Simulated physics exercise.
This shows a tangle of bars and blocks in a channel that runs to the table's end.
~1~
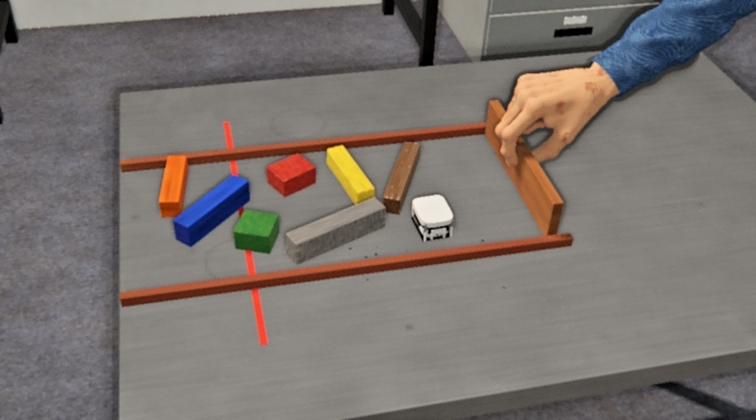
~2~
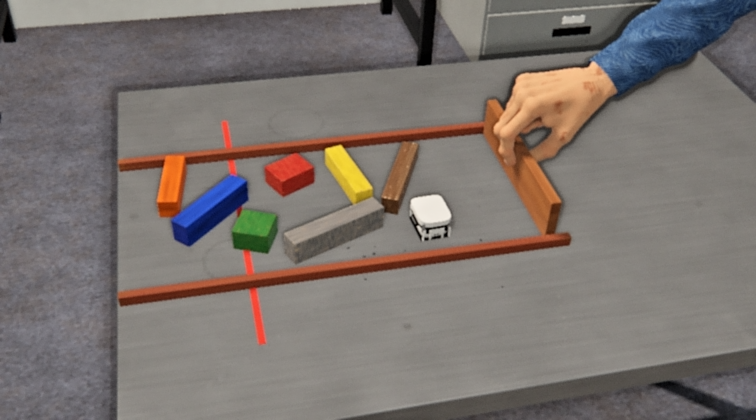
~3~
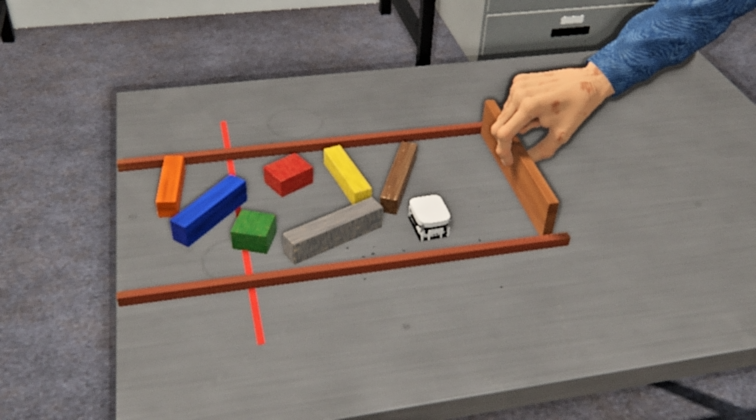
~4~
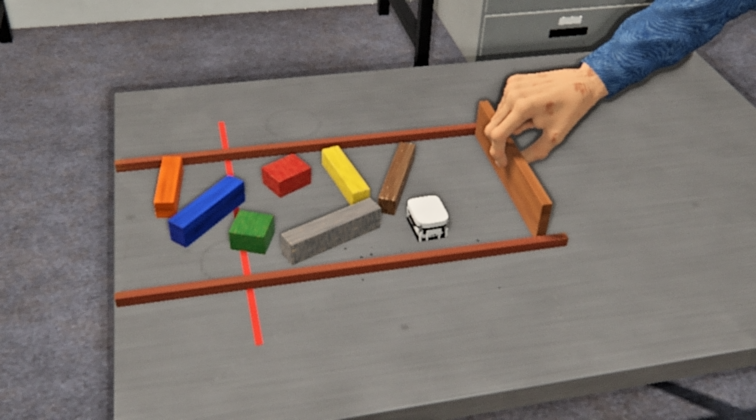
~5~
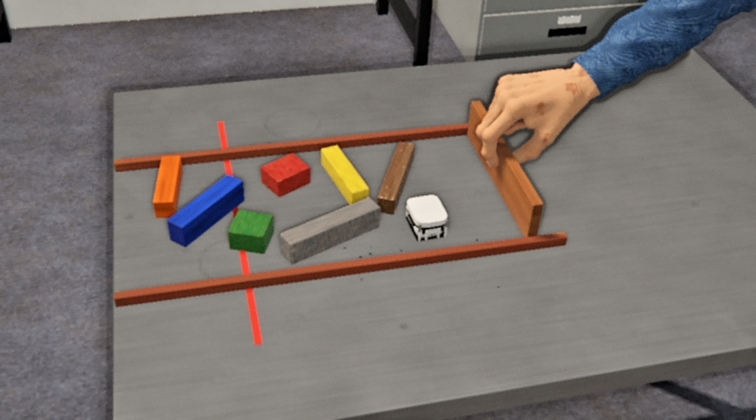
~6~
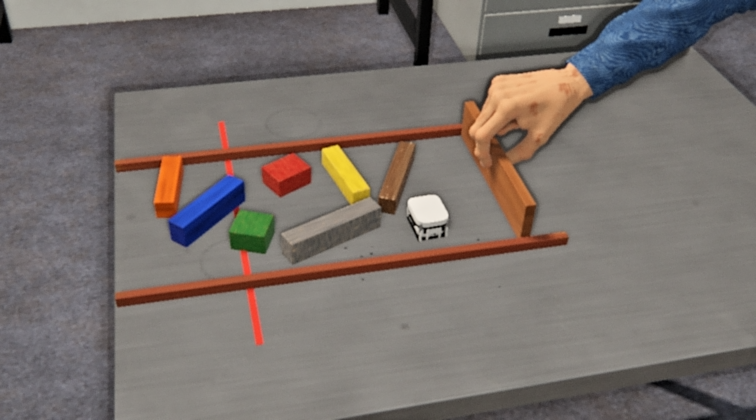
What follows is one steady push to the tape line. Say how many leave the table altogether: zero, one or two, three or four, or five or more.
The number that fall off is zero.
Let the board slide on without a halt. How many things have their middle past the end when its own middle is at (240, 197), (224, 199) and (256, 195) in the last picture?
Place by place, 0, 0 and 0.
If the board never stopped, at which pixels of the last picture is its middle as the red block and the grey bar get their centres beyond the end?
About (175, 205), and (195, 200) for the other.
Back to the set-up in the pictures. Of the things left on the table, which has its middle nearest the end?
It is the orange stick.
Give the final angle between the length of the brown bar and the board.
Roughly 0° out of line.
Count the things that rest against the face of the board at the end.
The number is 2.
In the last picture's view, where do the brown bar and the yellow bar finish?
About (226, 196), and the other about (207, 191).
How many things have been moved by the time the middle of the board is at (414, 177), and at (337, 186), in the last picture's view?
2 and 6.
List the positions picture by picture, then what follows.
The first picture shows orange stick (174, 186); blue stick (213, 210); green block (257, 232); board (521, 166); tape (242, 216).
The second picture shows blue stick (211, 209); brown bar (400, 176).
The third picture shows green block (254, 231); yellow bar (347, 176).
The fourth picture shows orange stick (169, 187); red block (287, 175).
The fifth picture shows blue stick (207, 210); board (502, 167).
The sixth picture shows orange stick (170, 186); blue stick (208, 210); green block (252, 232); board (495, 167); tape (238, 216).
A little later, none off yet; orange stick at rest near (170, 186); blue stick at rest near (208, 210); green block at rest near (252, 232).
Next, none off yet; orange stick at rest near (170, 186); blue stick at rest near (208, 210); green block shifted a little near (238, 226).
When it is over, the number that fall off is zero.
